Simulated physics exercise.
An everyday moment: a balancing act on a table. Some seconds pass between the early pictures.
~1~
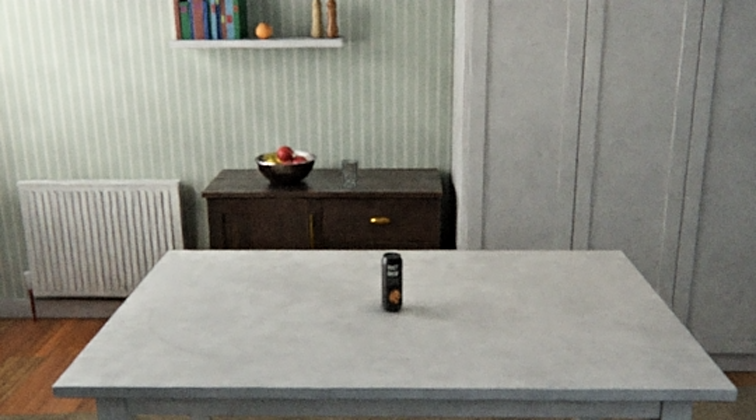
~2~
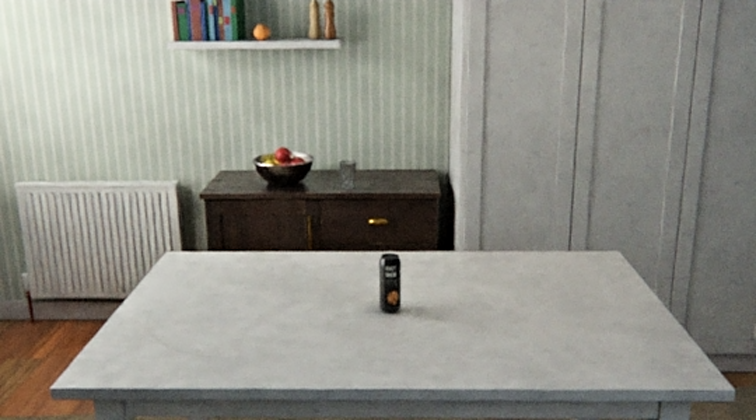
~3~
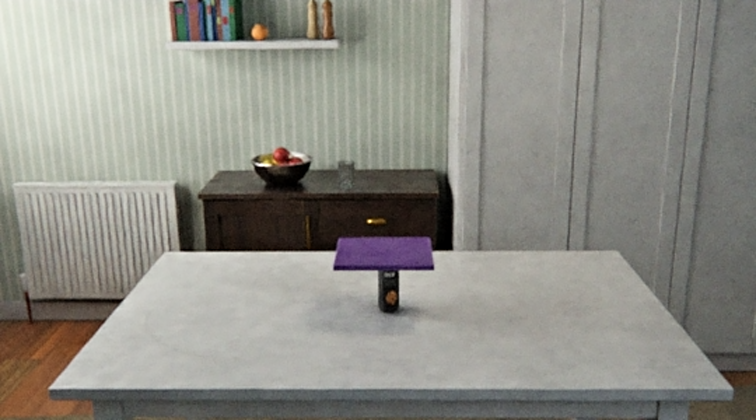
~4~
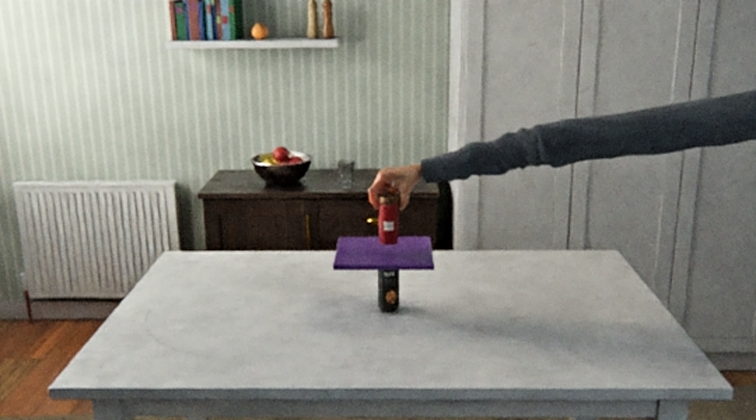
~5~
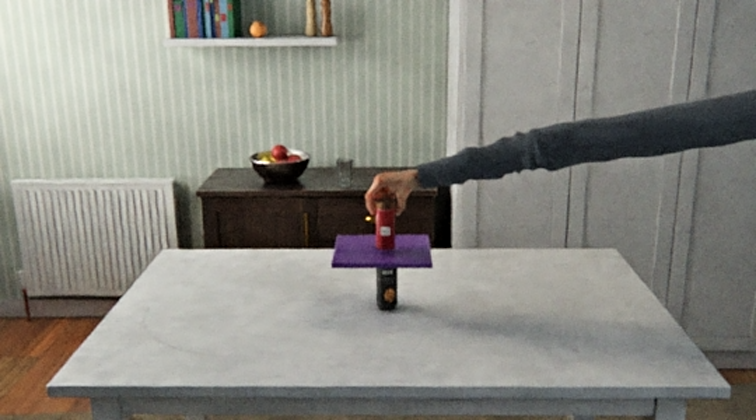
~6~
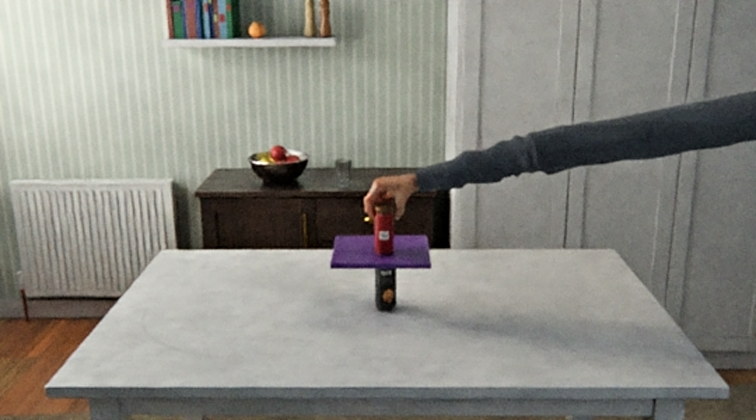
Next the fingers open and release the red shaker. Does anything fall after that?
Here the stack keeps its balance.
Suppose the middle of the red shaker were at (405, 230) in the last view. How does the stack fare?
Then it keeps its balance.
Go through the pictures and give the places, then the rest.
The last thing is not in view yet; black can (392, 282), in the first frame.
The last thing is not in view yet; black can (390, 284), in the second frame.
The last thing is not in view yet; black can (389, 283), in the third frame.
On its way; red shaker (389, 219); black can (389, 283), in the fourth frame.
On its way; red shaker (385, 224); black can (387, 281), in the fifth frame.
Set down, still held; red shaker (384, 228); black can (386, 282), in the sixth frame.
Then, 0.40 s after the last picture, nothing has stirred.
Then, 1.10 s after the last picture, red shaker resting near (384, 229).
At rest, all 3 in place. Seen from the same camera at the end, red shaker near (384, 229). The stack holds.
